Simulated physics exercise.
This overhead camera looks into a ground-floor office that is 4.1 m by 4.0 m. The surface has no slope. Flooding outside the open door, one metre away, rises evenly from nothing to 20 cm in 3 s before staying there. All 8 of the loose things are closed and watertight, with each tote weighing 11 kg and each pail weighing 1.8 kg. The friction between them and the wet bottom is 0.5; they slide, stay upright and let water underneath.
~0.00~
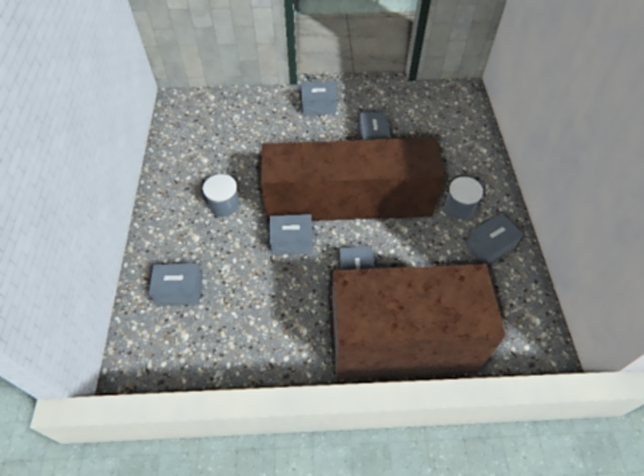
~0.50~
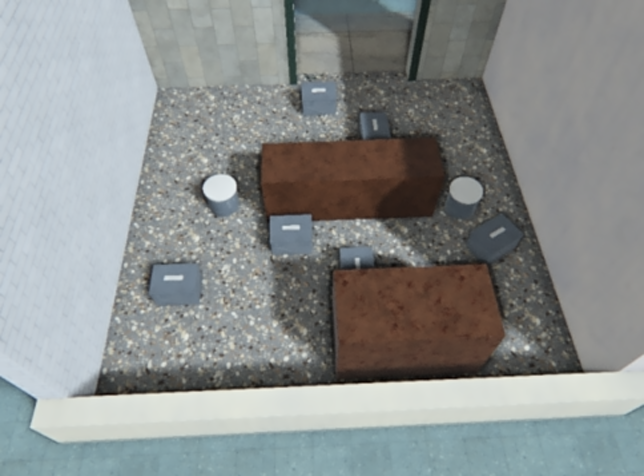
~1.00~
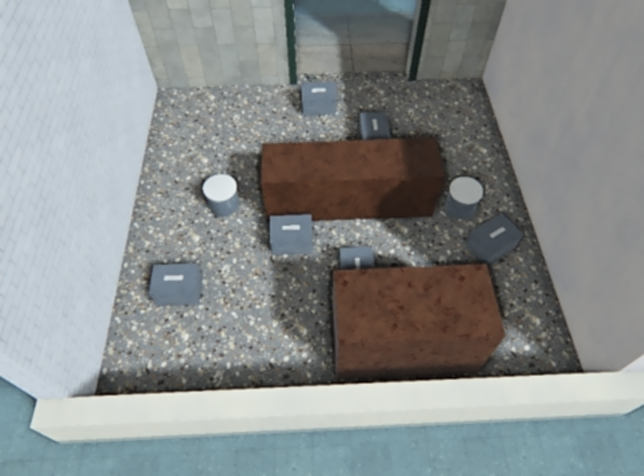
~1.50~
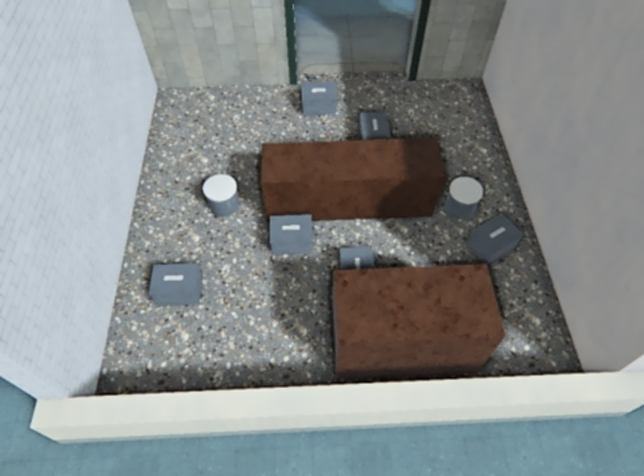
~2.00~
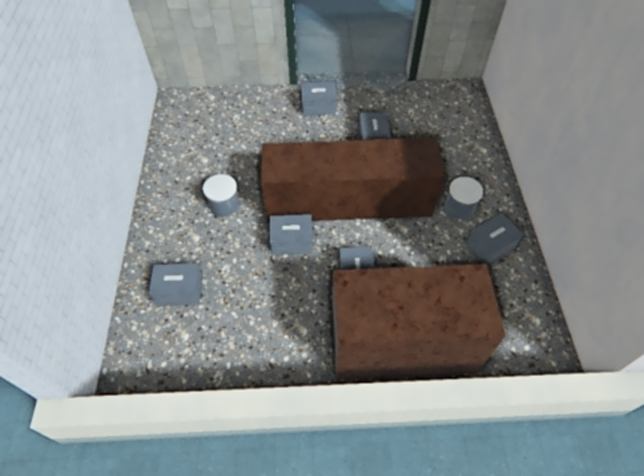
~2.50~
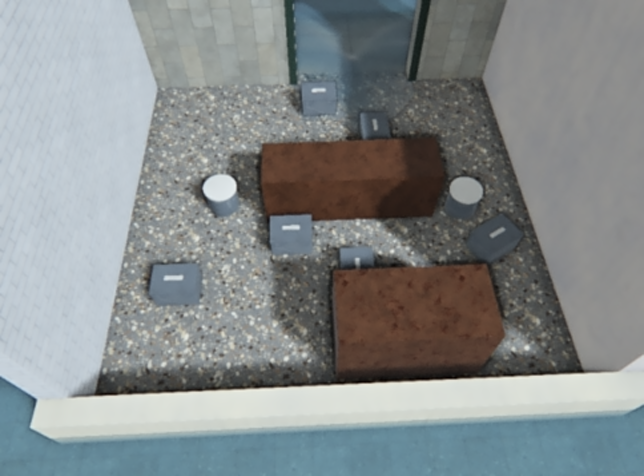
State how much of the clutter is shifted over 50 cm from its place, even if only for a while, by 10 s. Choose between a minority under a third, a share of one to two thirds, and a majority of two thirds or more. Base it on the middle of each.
A share of one to two thirds.
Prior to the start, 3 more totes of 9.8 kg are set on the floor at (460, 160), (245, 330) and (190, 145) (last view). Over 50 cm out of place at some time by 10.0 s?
The three, in order: Larger, smaller shift, larger.
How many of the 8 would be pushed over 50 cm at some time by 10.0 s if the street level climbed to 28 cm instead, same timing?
Then the count would be 6.
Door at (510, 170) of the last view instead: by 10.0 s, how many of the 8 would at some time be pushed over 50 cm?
In that case the number is 5.
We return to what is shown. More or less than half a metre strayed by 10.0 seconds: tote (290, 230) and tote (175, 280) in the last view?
First not as far, then not as far.
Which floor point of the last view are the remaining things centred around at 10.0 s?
They average out to somewhere around (304, 276).
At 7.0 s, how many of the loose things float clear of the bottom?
The number is 3.
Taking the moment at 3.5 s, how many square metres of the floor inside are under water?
Near 3.5 m2 in all.
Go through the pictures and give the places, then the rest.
In the first picture, a tote at (291, 228) rests on the ground; a tote at (319, 91) rests on the ground; 0.0 m2 under water; 0 of 8 have shifted.
In the second picture, a tote at (291, 228) rests on the ground; a tote at (319, 91), on the bottom; 0.0 m2 under water; 0 of 8 have shifted.
In the third picture, a tote at (291, 228), on the bottom; a tote at (319, 91) rests on the ground; water covers 0.0 m2; 0 of 8 have shifted.
In the fourth picture, a tote at (291, 228), on the bottom; a tote at (319, 91), on the bottom; water covers 0.0 m2; 0 of 8 have shifted.
In the fifth picture, a tote at (291, 228) rests on the ground; a tote at (319, 91) rests on the ground; 0.2 m2 under water; 0 of 8 have shifted.
In the sixth picture, a tote at (291, 228) rests on the ground; a tote at (319, 91), on the bottom; water covers 0.8 m2; 0 of 8 have shifted.
After 3.5 s 0 of 8 are over 50 cm from their spots; 0 afloat.
After 4.5 s 1 of 8 are over 50 cm from their spots; 1 afloat.
After 7.0 s 4 of 8 are over 50 cm from their spots; 3 afloat.
After 10.0 s 4 of 8 are over 50 cm from their spots, and 5 have been at some point; 3 afloat.
